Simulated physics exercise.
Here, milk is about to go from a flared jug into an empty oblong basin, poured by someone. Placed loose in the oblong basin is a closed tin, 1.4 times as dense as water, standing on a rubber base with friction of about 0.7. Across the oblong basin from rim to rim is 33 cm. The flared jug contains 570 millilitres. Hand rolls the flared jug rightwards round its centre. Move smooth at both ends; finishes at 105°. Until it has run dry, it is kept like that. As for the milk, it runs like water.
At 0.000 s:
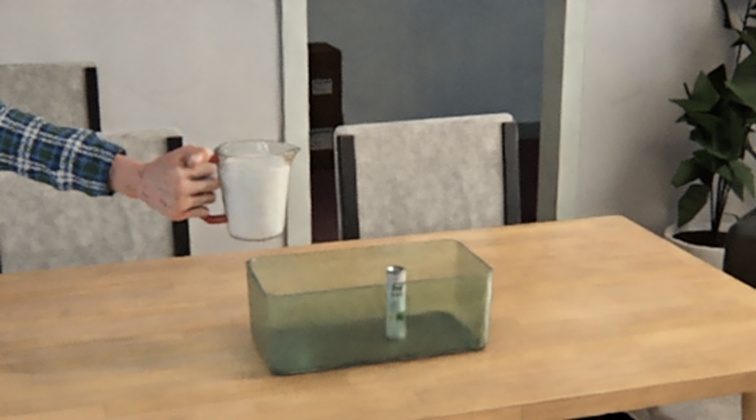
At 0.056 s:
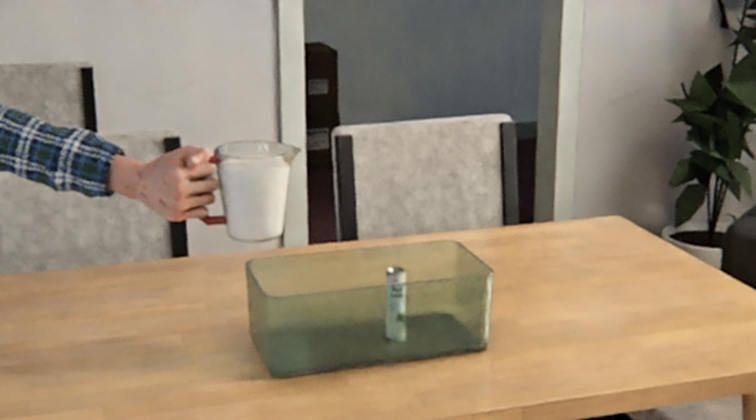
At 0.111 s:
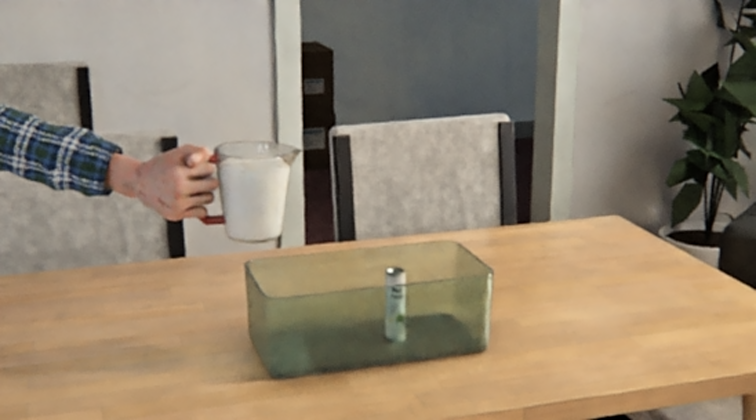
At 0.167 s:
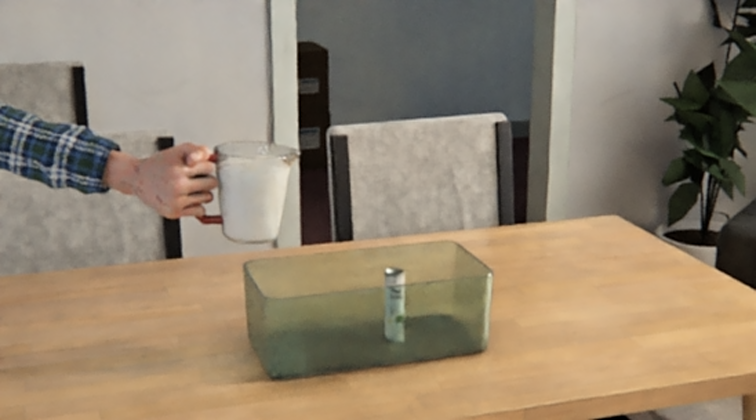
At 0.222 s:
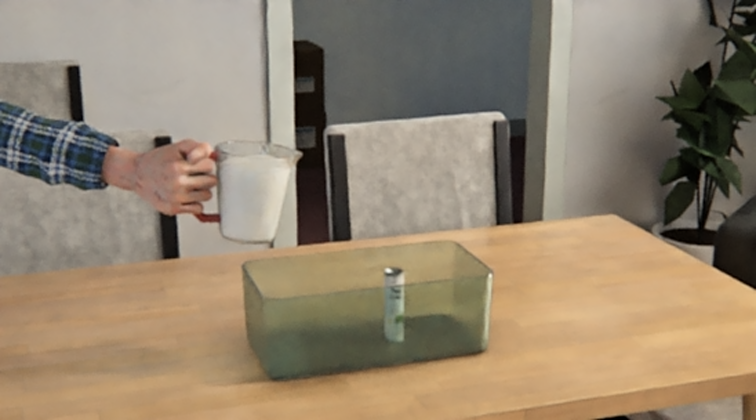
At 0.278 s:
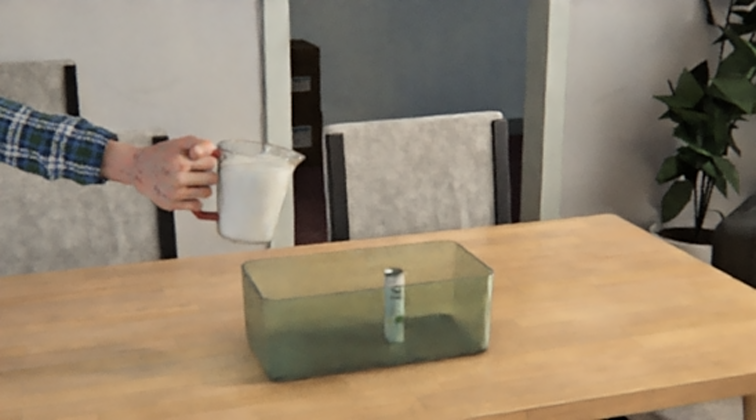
A hand in a blue plaid sleeve reaches in from the left, holding a clear, flared jug of white milk above a pale wooden table, seen from slightly above. Below it sits a green see-through oblong basin with a small, light-coloured tin standing inside, with grey chairs, a doorway and a leafy plant behind. The hand slowly tilts the jug slightly rightwards, while the view shifts very slightly.
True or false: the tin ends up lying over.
False.
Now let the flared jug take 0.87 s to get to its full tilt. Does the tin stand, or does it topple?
Then the tin does not tip.
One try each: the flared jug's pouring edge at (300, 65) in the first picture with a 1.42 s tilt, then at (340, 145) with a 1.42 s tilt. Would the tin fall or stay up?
First it stays on its base; then it tips over.
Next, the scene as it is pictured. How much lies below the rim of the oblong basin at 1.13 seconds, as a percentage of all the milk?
About 58 %.
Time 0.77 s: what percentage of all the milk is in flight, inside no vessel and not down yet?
About 14 per cent.
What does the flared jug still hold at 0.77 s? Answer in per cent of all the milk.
Roughly 80 percent.
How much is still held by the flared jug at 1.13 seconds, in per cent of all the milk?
26 %.
Then, 0.77 s in, the tilt is 60° and 80 per cent is still to pour; the tin stands where it began.
Then, 1.13 s in, the tilt is 95° and 26 per cent is still to pour; the tin stands where it began.
Then, 1.51 s in, the tilt is 105° and 1 per cent is still to pour; the tin stands where it began.
Then, 1.92 s in, the tilt is 105° and 0 per cent is still to pour; the tin stands where it began.
Finally, the tin stands where it began.
